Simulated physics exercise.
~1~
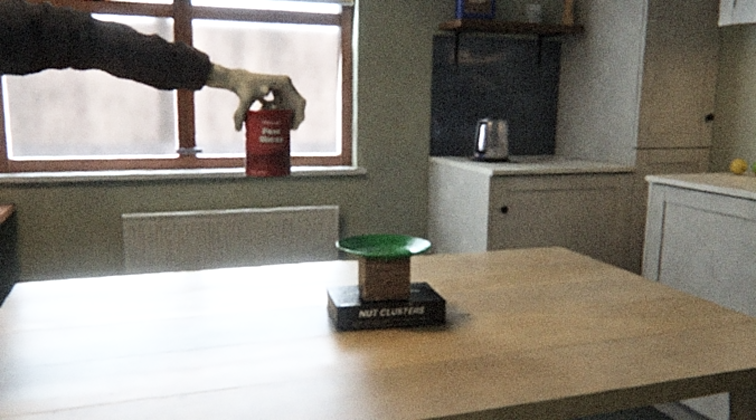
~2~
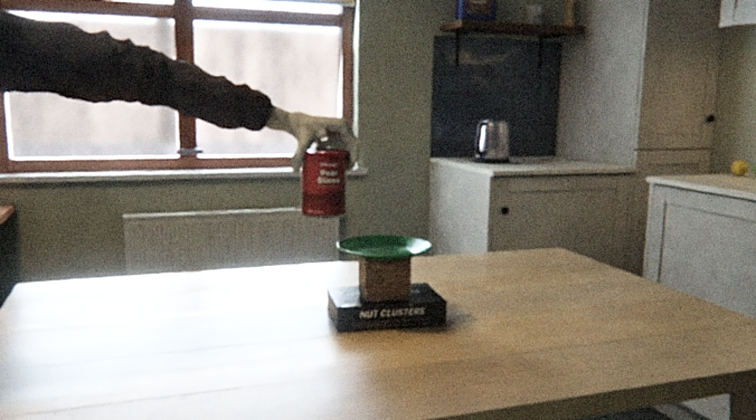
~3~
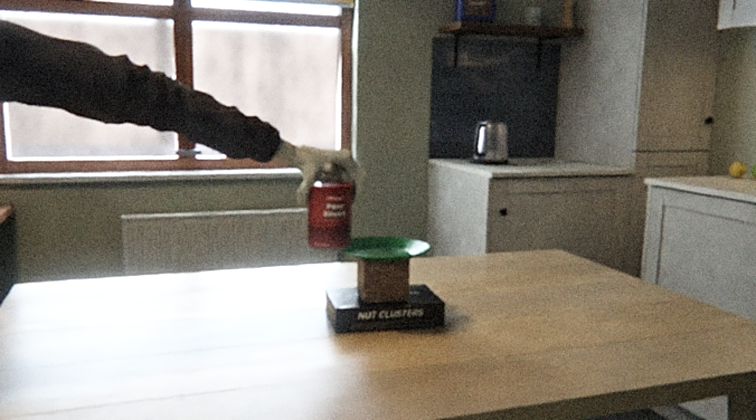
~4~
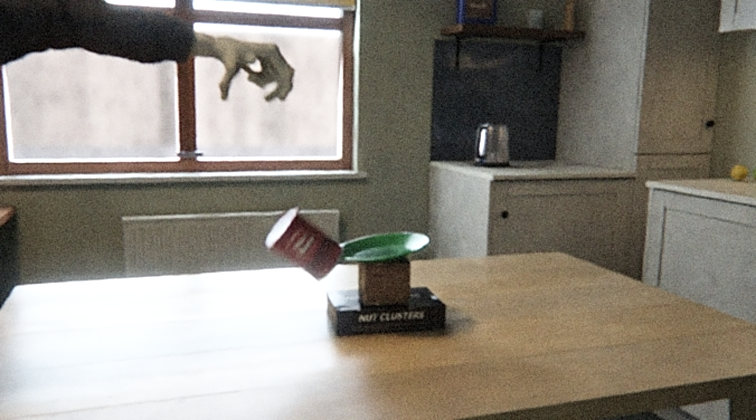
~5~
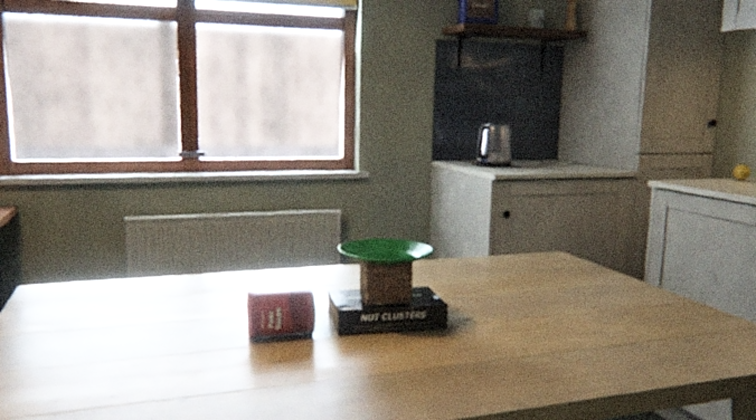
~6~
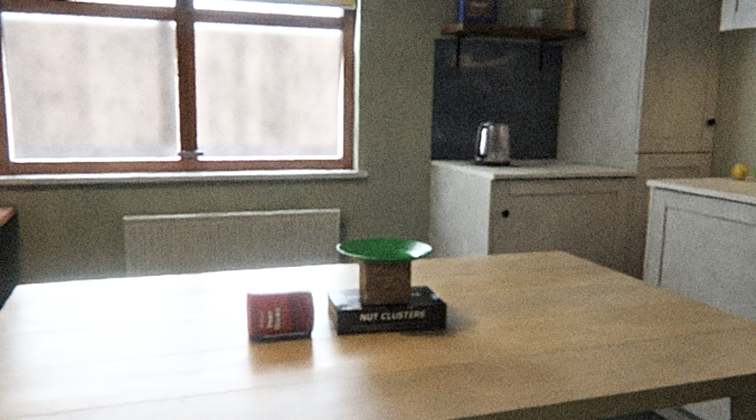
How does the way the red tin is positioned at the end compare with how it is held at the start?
At the start the red tin is upright in the hand, but at the end it lies on its side on the table.
